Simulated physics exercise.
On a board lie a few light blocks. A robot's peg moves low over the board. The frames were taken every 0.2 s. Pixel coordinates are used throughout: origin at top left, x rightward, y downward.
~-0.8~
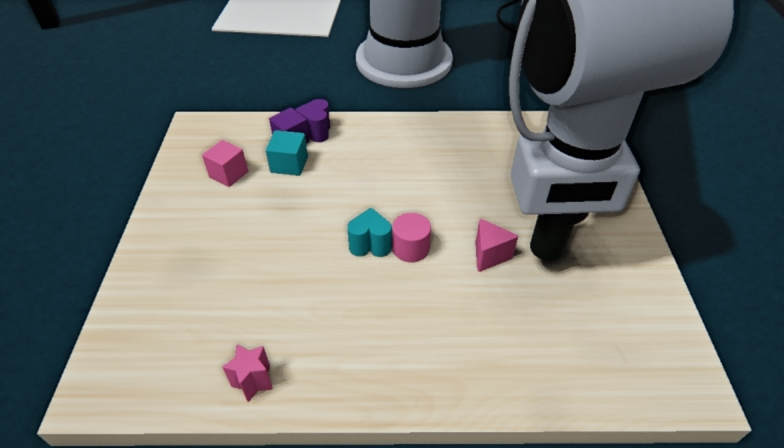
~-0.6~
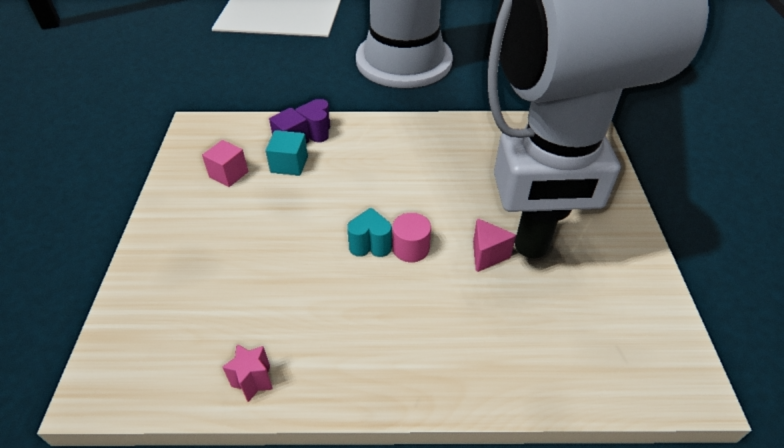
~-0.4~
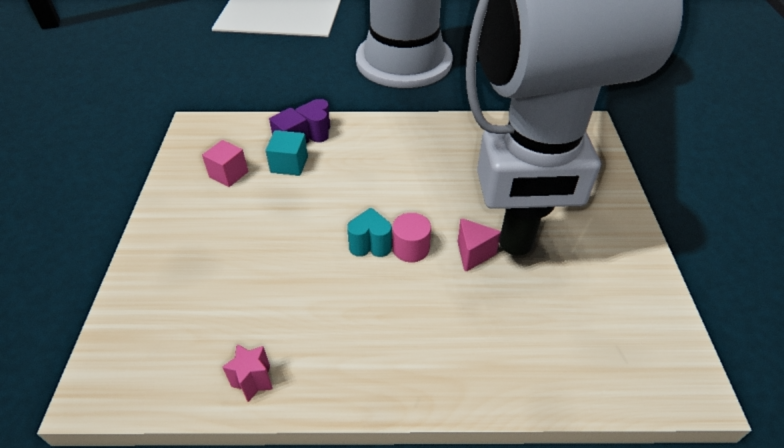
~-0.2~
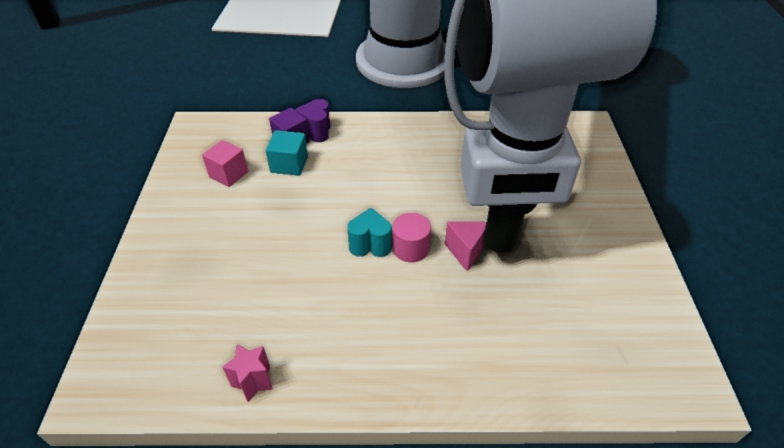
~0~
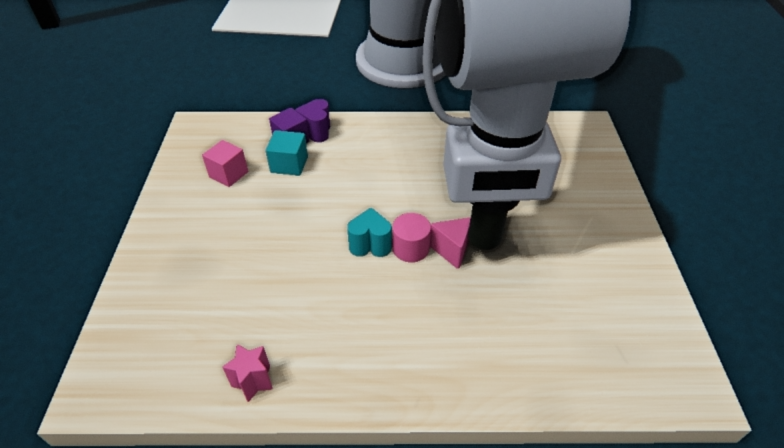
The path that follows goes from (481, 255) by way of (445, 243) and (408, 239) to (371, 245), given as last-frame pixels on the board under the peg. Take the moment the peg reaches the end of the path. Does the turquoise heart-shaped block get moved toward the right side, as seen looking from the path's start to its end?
No - that is not the case.
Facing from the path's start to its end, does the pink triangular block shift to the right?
I'd say yes.
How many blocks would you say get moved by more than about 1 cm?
This push will displace three or more blocks.
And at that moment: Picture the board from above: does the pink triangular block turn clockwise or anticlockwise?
It is turned clockwise.
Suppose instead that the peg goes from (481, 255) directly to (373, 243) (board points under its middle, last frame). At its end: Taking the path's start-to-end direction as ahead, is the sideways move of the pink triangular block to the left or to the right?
Pushed right.
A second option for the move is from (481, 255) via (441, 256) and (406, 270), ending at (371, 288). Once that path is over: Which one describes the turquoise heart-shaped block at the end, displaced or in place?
It is moved from its place.
The first path, step by step. One third of the way, peg (447, 226); turquoise heart-shaped block (359, 226), turned 30° clockwise; pink circular block (394, 222); pink triangular block (421, 209).
Two thirds of the way, peg (407, 223); turquoise heart-shaped block (341, 232), turned 20° clockwise; pink circular block (371, 217); pink triangular block (397, 194), turned 20° clockwise.
At the end, peg (370, 228); turquoise heart-shaped block (317, 239), turned 25° anticlockwise; pink circular block (336, 215); pink triangular block (393, 194), turned 40° clockwise.
